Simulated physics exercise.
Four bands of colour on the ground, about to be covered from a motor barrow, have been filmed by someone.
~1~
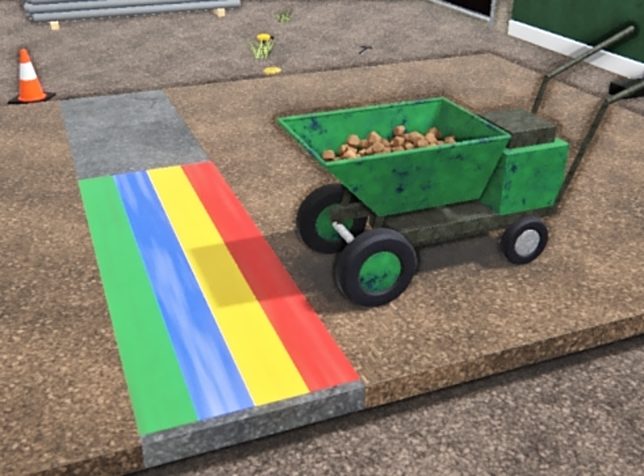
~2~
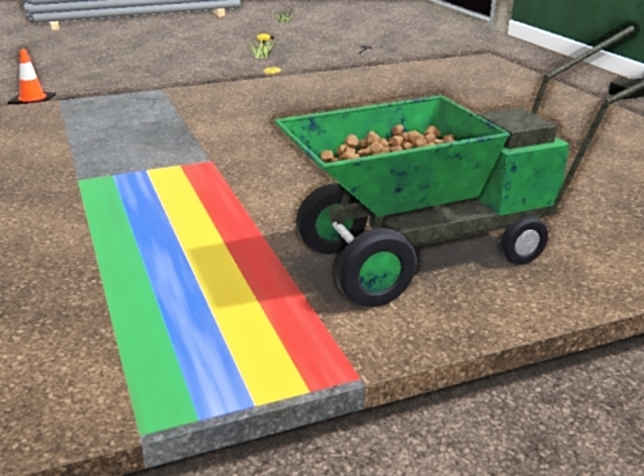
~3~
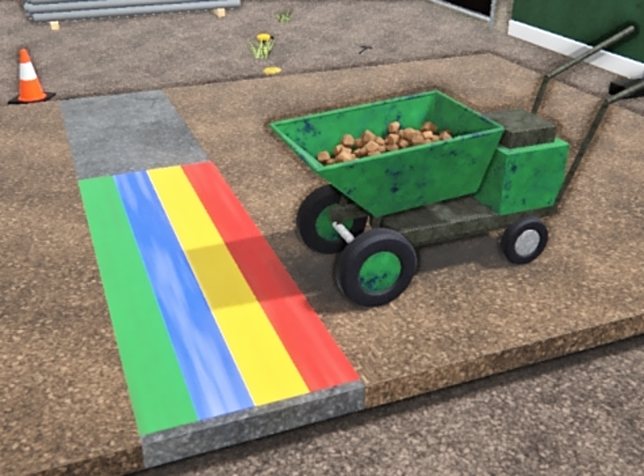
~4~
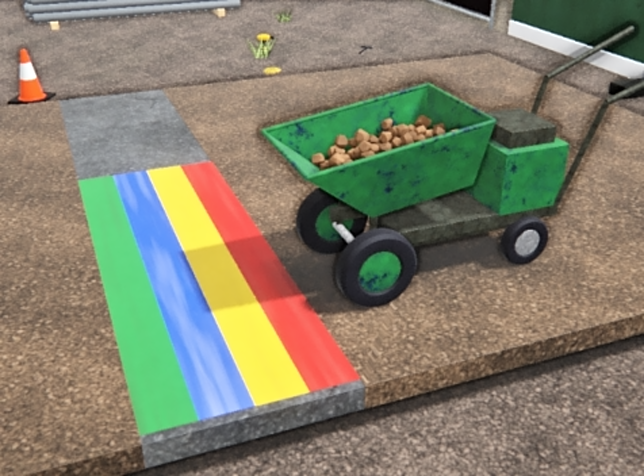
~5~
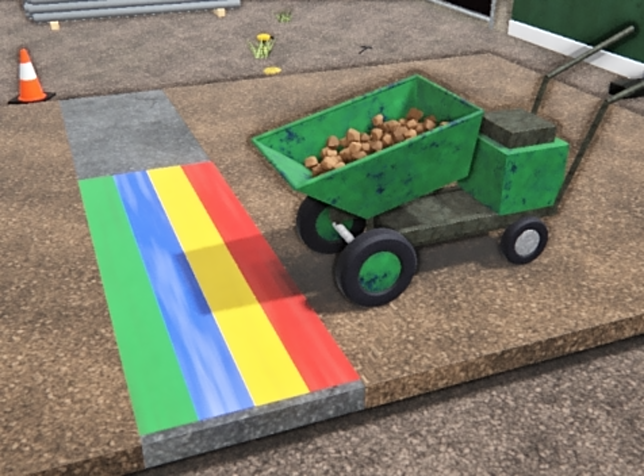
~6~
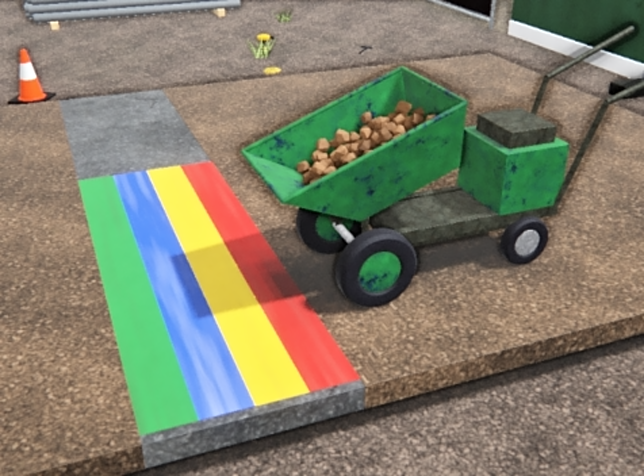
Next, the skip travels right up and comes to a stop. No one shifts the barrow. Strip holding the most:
Blue strip.
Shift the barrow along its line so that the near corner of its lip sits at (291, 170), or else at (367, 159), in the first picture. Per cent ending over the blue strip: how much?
You'd see around 20 per cent the first time and around 20 per cent the second.
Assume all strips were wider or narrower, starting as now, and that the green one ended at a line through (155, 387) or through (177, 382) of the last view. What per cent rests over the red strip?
Roughly 0 per cent, and 0 per cent.
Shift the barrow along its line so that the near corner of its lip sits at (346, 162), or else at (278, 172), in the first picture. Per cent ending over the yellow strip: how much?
The first spot gives roughly 20 %; the second gives roughly 0 %.
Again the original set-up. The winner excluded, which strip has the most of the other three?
Just behind the leader sits green.
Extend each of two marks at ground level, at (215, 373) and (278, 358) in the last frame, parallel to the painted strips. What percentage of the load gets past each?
First roughly 40 percent, then 70 percent.
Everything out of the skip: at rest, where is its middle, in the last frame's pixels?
It settles centred around (171, 304).
Shortly afterwards, skip tipped steeply; the whole lot in the skip.
Next, skip tipped right over; near two thirds in the skip; a little over the yellow strip; near a quarter over the blue strip; only a few over the green strip.
Some moments later, skip tipped right over; near a third in the skip; a little over the yellow strip; near a quarter over the blue strip; near a quarter over the green strip; a little off the paint.
In the end, skip tipped right over; near a third in the skip; none at all over the red strip; a little over the yellow strip; near a quarter over the blue strip; near a quarter over the green strip; a little off the paint.
